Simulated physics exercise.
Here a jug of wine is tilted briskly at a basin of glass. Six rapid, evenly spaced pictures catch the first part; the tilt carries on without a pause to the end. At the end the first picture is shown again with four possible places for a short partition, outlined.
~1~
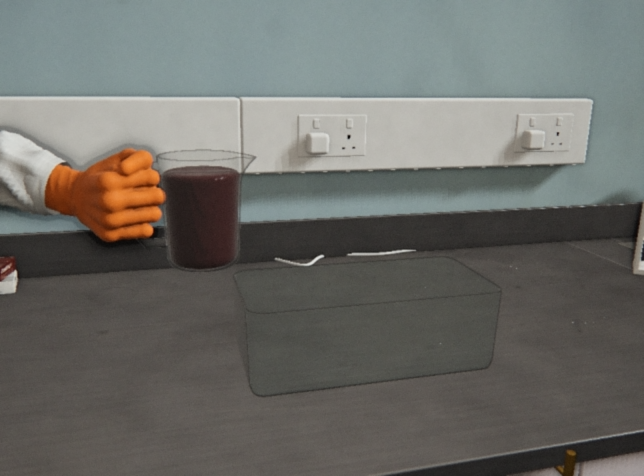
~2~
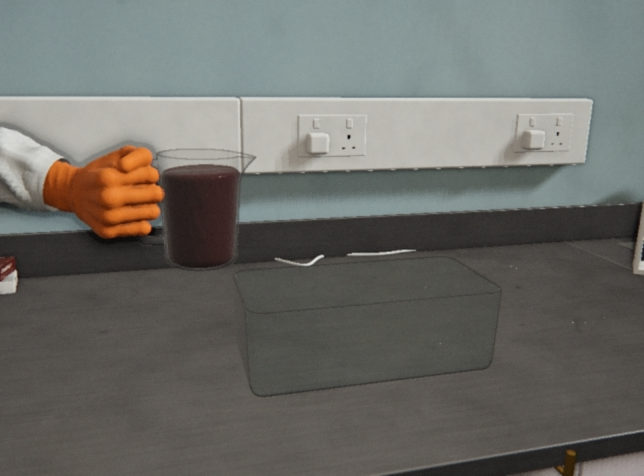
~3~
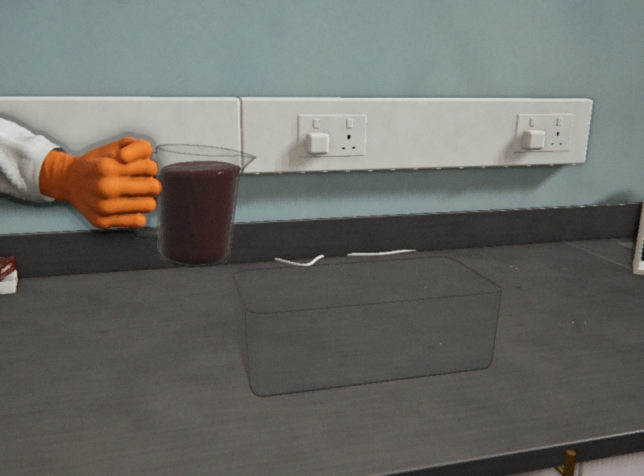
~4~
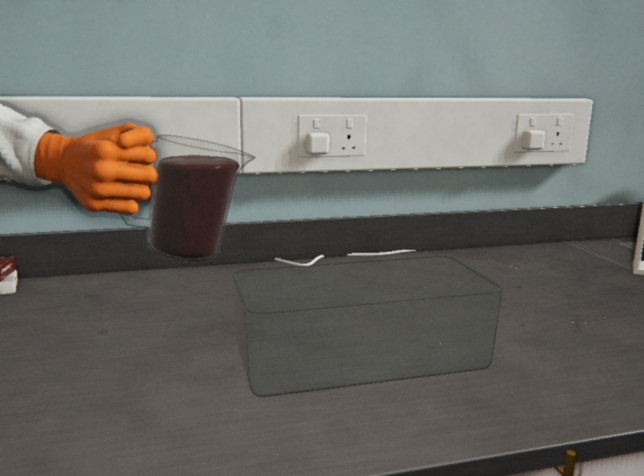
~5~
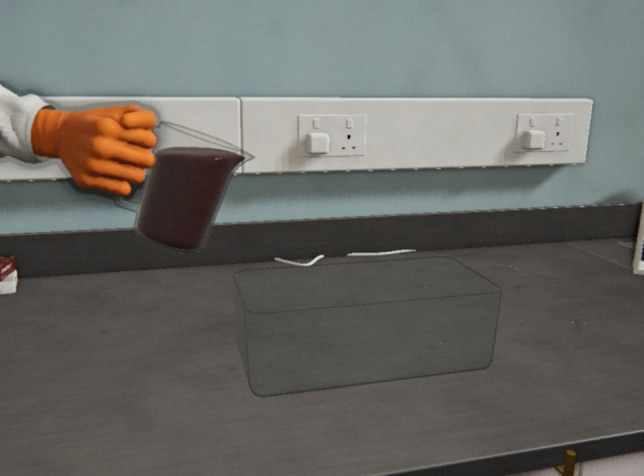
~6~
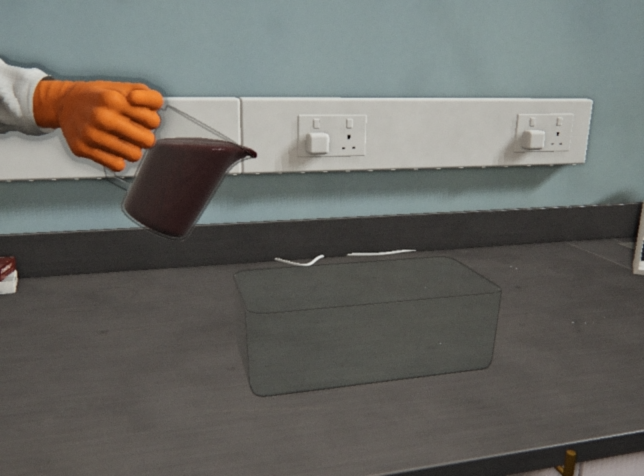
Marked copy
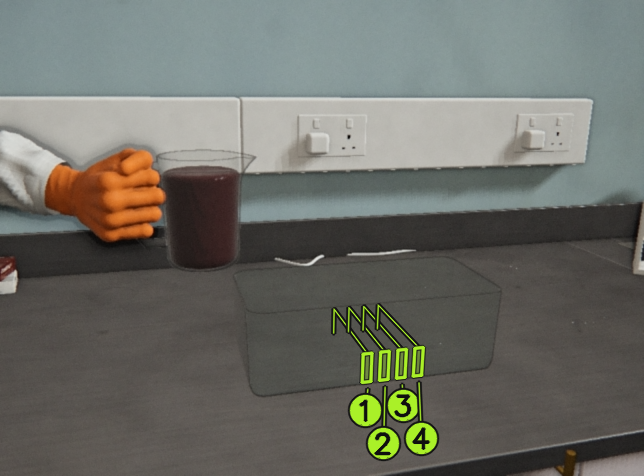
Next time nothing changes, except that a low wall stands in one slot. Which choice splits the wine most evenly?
Slot 1 does it best.
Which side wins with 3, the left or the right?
The left side.
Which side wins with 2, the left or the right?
More ends on the left.
In lime, 1 at (367, 389); 2 at (385, 386); 3 at (402, 384); 4 at (418, 382).
If 1 is chosen, about 54 % ends left of the wall and 43 % right of it; 3 % is lost outside.
If 2 is chosen, about 85 % ends left of the wall and 9 % right of it; 6 % is lost outside.
If 3 is chosen, about 86 % ends left of the wall and 8 % right of it; 6 % is lost outside.
If 4 is chosen, about 87 % ends left of the wall and 10 % right of it; 3 % is lost outside.
